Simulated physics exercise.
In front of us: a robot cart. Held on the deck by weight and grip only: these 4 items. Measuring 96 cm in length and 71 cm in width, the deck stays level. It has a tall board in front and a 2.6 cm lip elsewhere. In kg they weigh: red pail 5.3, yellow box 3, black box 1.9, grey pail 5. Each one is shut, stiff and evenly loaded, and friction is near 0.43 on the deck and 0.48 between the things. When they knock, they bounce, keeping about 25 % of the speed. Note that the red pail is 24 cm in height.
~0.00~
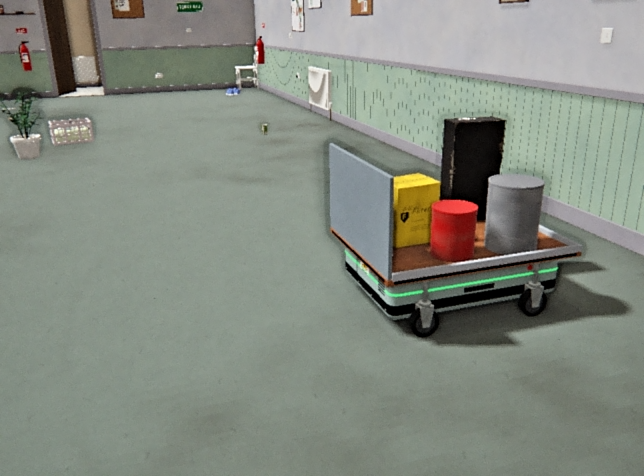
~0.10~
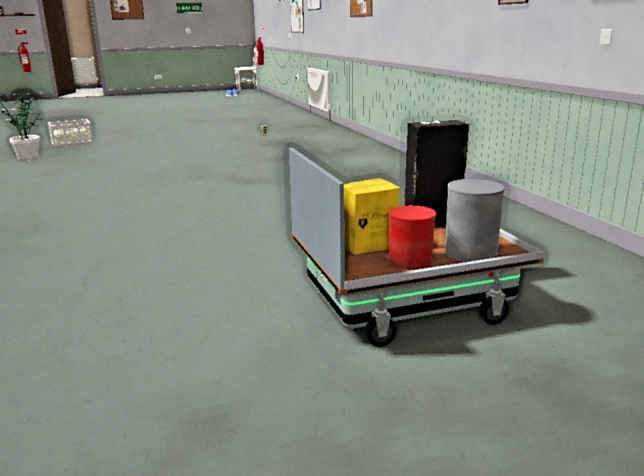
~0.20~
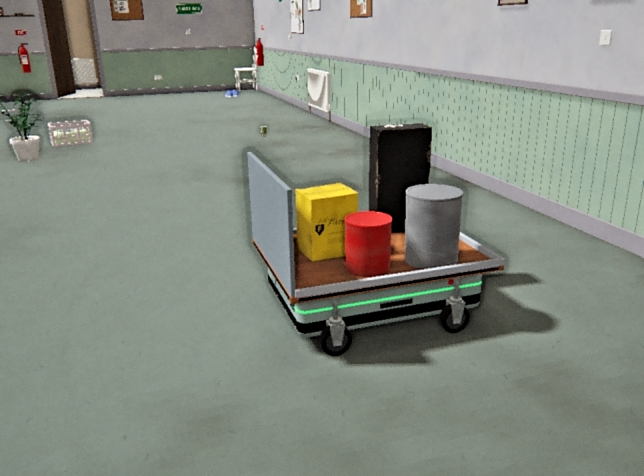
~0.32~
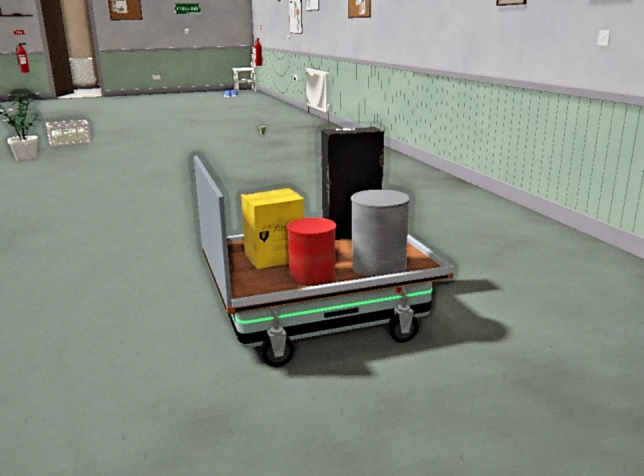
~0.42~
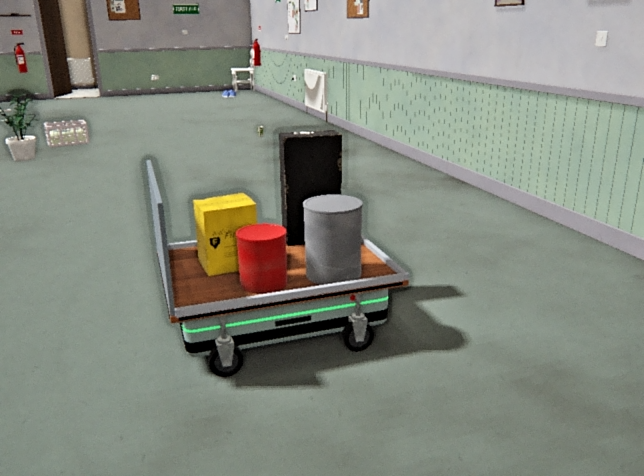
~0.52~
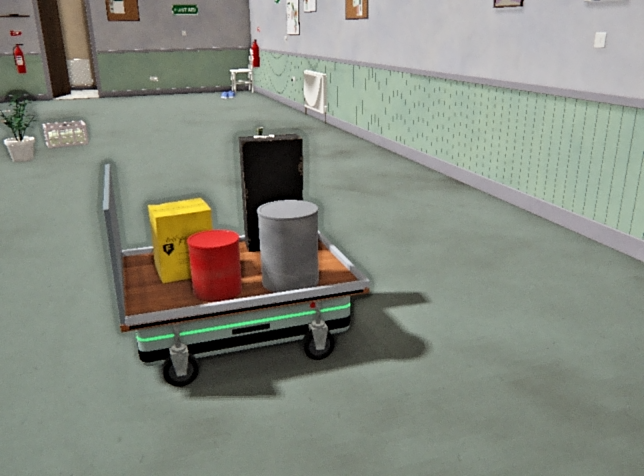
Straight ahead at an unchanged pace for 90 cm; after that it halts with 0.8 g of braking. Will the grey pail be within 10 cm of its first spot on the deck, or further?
I'd say it strays.
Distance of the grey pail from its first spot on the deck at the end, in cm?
I'd put it at about 24 centimetres.
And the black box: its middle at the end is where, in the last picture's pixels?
In the last view, its centre sits near (201, 200).
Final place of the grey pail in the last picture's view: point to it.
Around (207, 257).
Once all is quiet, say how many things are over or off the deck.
Count: 0.
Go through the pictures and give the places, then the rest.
In the first picture, 0 cm covered; grey pail (513, 214); red pail (453, 231).
In the second picture, 21 cm covered; black box (435, 174); red pail (411, 237).
In the third picture, 42 cm covered; yellow box (327, 222); black box (399, 179).
In the fourth picture, 67 cm covered; red pail (312, 251); yellow box (273, 228).
In the fifth picture, 88 cm covered; black box (311, 188); red pail (263, 258).
In the sixth picture, 106 cm covered; grey pail (289, 246); yellow box (182, 240).
By 0.62 s, 116 cm covered; grey pail 7 cm from its spot near (254, 250); red pail 7 cm from its spot; yellow box 7 cm from its spot.
By 0.72 s, 118 cm covered, stopped; grey pail 15 cm from its spot near (228, 254); yellow box 15 cm from its spot; black box 15 cm from its spot.
By 0.82 s, 118 cm covered, stopped; grey pail 22 cm from its spot near (212, 256); black box 22 cm from its spot; red pail 22 cm from its spot.
When it is over (1.3 s), not toppled but over 10 cm from the start, red pail, yellow box, black box and grey pail. End places, in pixels of the last picture, grey pail near (207, 257).
